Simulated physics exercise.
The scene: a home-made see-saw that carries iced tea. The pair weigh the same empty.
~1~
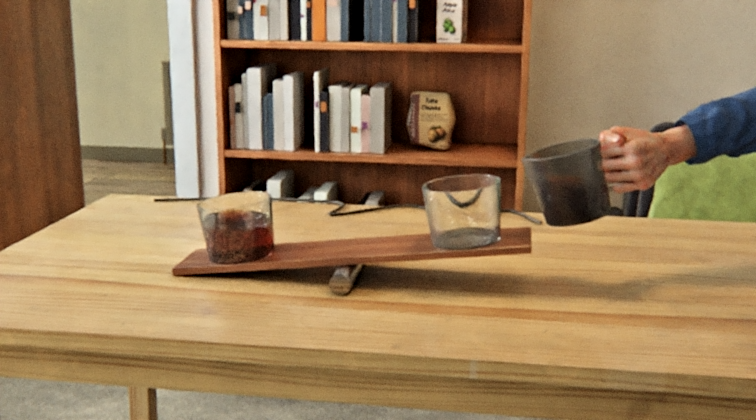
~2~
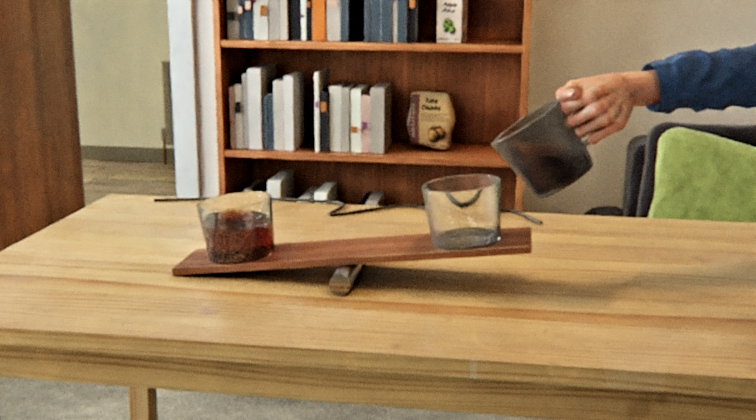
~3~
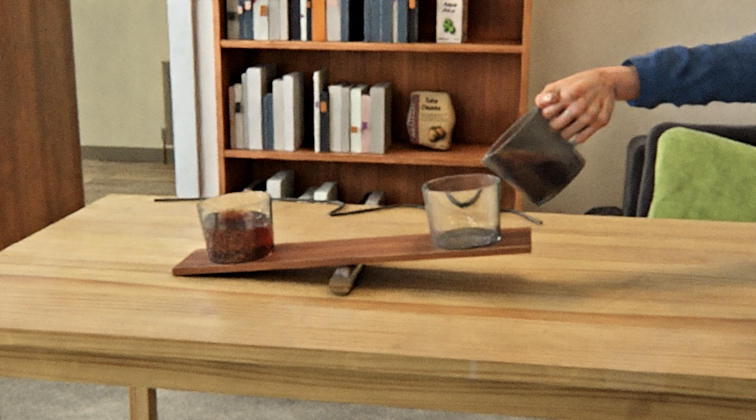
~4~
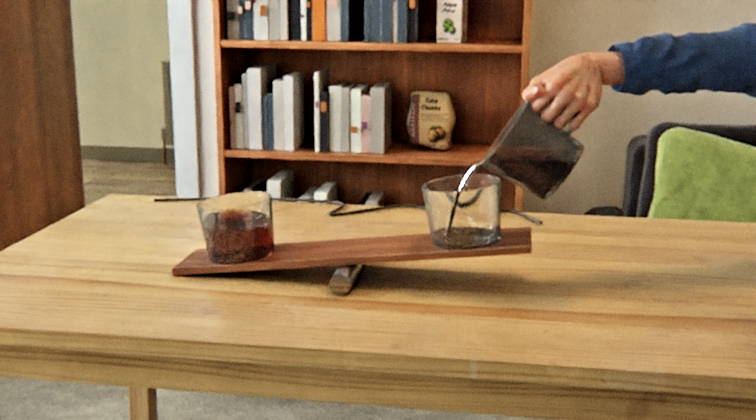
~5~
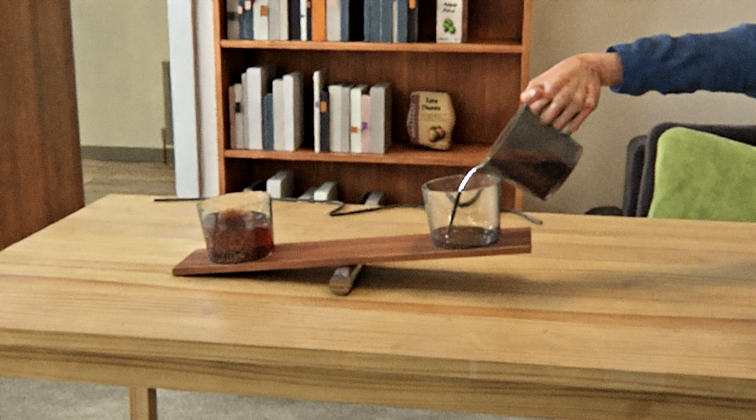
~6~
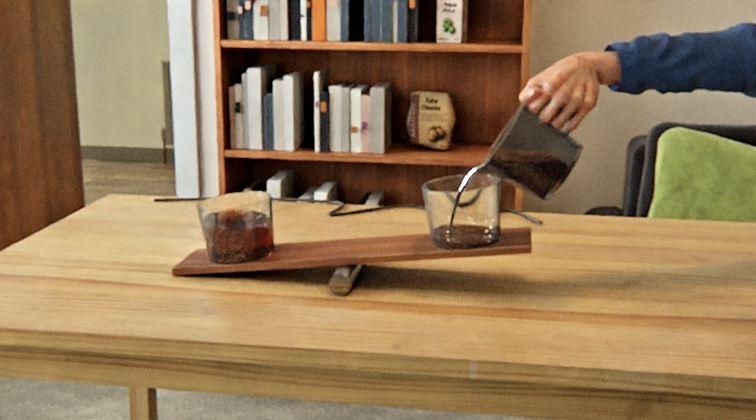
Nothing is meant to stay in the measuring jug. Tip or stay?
The shelf board does not move.
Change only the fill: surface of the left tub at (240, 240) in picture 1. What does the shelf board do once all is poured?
In that case: Tips over.
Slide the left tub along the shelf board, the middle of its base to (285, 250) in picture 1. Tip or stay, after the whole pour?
In that case: Flips.
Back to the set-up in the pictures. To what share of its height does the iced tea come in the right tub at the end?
Close to 45 %.
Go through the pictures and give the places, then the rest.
In the first picture, the measuring jug is on its way; measuring jug (571, 180) about half full; right tub (463, 211) empty, raised; left tub (238, 227) about two thirds full, on the low side.
In the second picture, the iced tea nears the lip; round bar (341, 283); right tub (463, 211) empty.
In the third picture, the iced tea nears the lip; measuring jug (535, 156) tipped 45° with all of its load; right tub (463, 211) empty.
In the fourth picture, pouring; round bar (341, 283); right tub nearly empty, surface at (466, 237); left tub about two thirds full, surface at (238, 222).
In the fifth picture, pouring; measuring jug (533, 153) tipped 55° with nearly all of its load; right tub (463, 211) nearly empty.
In the sixth picture, pouring; round bar (341, 283); right tub nearly empty, surface at (466, 235); left tub about two thirds full, surface at (238, 222).
A moment on, the right tub is about a quarter full; the shelf board leans as before.
Further on, the right tub is about a third full; the shelf board leans as before.
When it is over, the right tub is about half full; the shelf board leans as before.
